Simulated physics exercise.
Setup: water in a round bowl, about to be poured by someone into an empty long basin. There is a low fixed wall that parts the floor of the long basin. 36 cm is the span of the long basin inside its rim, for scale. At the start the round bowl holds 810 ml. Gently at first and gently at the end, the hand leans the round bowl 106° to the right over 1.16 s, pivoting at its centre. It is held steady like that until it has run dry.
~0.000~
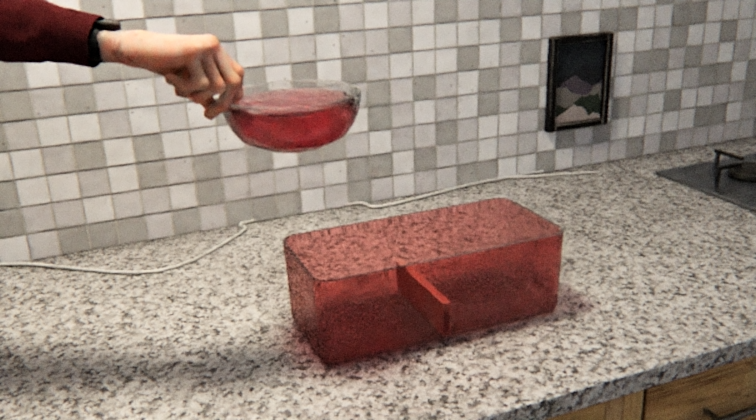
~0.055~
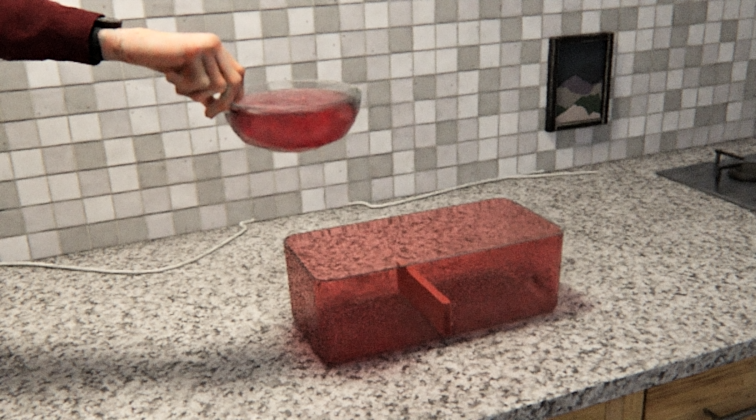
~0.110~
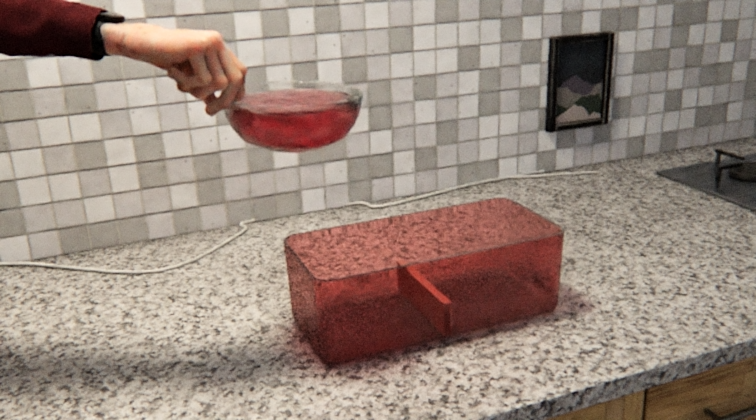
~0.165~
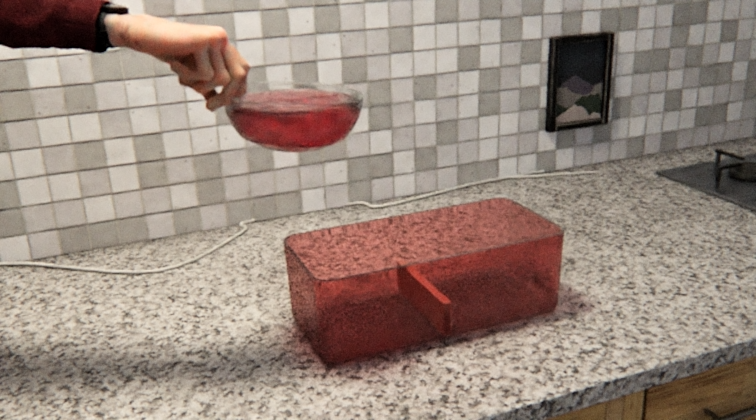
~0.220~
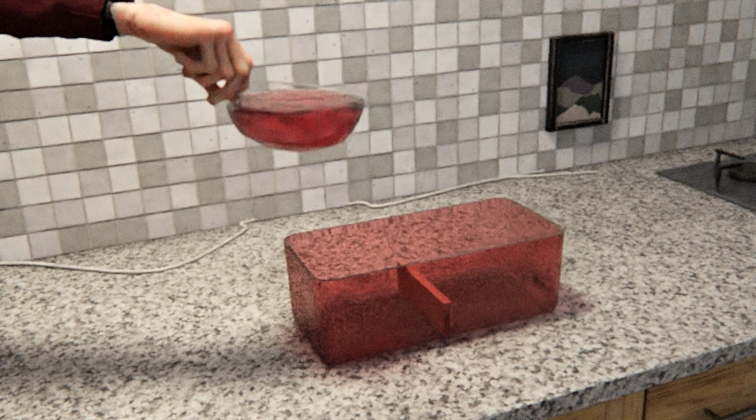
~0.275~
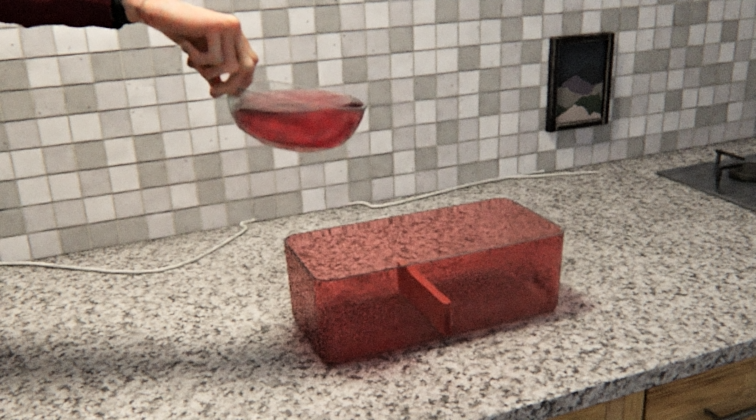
A hand slowly tilts a round bowl of red liquid slightly right above a long basin.
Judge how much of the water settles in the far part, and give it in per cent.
Some 42 per cent settles in the far part.
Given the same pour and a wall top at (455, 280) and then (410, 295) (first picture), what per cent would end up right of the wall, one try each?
10 % and 60 %.
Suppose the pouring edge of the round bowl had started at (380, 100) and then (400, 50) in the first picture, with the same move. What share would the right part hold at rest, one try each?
Around 70 per cent first, around 85 per cent next.
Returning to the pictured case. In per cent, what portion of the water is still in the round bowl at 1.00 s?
About 0 % is still there.
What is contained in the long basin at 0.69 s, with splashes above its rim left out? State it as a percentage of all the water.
Roughly 28 percent of it.
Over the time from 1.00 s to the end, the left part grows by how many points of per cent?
That is roughly 4 in a hundred of the whole.
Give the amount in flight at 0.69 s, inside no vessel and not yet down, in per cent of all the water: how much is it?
Around 44 percent.
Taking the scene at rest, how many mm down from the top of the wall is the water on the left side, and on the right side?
It's around 32 mm on the left side and around 38 mm on the right side.
By 0.69 s the tilt is 69° and 27 per cent is still to pour, 12 is left of the wall and 16 right of it.
By 1.00 s the tilt is 101° and 0 per cent is still to pour, 53 is left of the wall and 41 right of it.
By 1.31 s the tilt is 106° and 0 per cent is still to pour, 57 is left of the wall and 42 right of it.
By 1.66 s the tilt is 106° and 0 per cent is still to pour, 57 is left of the wall and 42 right of it.
At rest 57 per cent lies left of the wall, 42 right of it and 1 outside.
